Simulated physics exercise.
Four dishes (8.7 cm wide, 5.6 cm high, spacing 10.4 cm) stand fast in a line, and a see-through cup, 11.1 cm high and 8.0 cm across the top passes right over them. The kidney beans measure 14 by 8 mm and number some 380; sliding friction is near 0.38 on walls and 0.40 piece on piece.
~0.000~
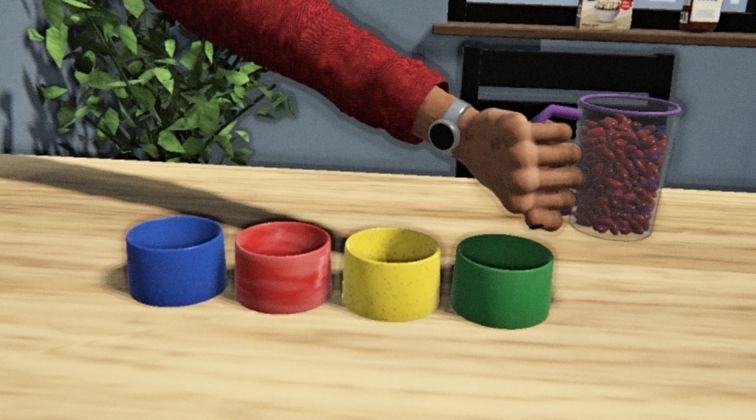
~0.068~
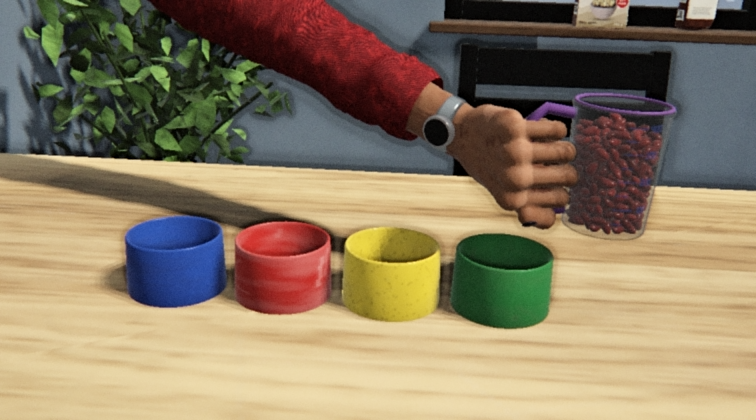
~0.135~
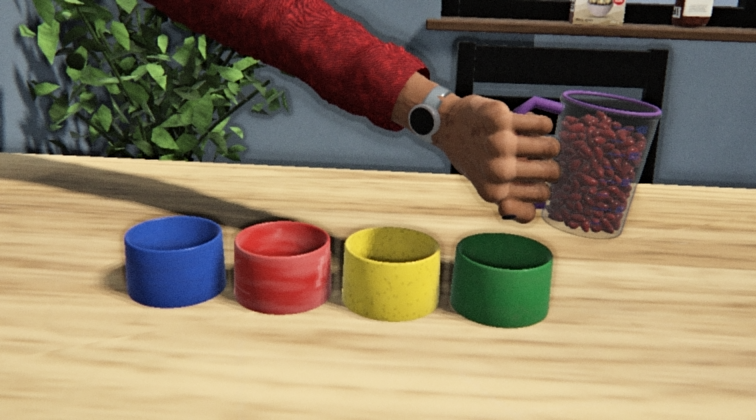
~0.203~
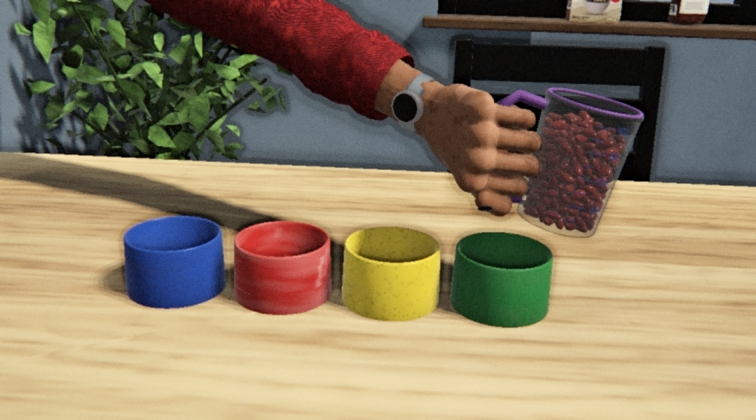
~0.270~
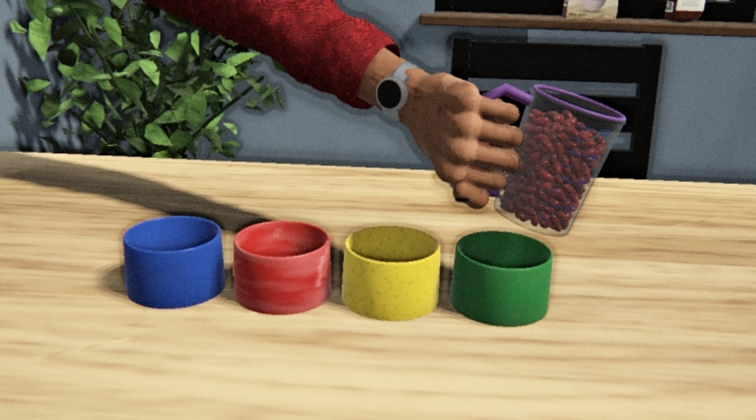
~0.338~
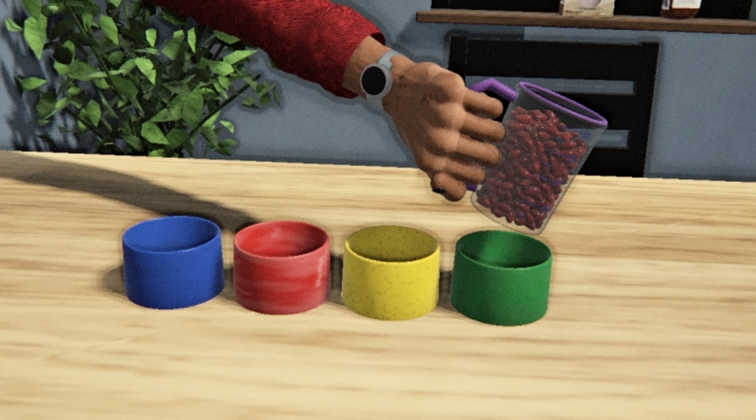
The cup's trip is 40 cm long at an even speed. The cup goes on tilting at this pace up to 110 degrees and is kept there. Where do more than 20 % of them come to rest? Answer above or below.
Red above, blue below, green below, yellow below, counter above.
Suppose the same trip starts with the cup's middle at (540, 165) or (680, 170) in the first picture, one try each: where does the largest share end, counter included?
The winner: Blue, then red.
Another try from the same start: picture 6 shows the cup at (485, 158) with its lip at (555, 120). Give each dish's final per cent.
Red 70, blue 0, green 0, yellow 0.
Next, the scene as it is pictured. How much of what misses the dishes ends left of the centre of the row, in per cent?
Roughly 100 per cent.
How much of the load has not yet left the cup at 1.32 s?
Roughly 95 per cent.
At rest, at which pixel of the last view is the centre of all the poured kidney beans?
Around (265, 274).
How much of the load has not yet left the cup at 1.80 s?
About 60 per cent.
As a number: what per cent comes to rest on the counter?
Roughly 35 per cent.
Then, at 0.93 s, tilt 63 degrees; cup holds 100 %.
Then, at 1.32 s, tilt 91 degrees; cup holds 95 %.
Then, at 1.80 s, tilt 110 degrees; cup holds 60 %, red 20 %.
By 3.6 s all is still; red 65 %, blue 0 %, green 0 %, yellow 0 %, counter 35 %.
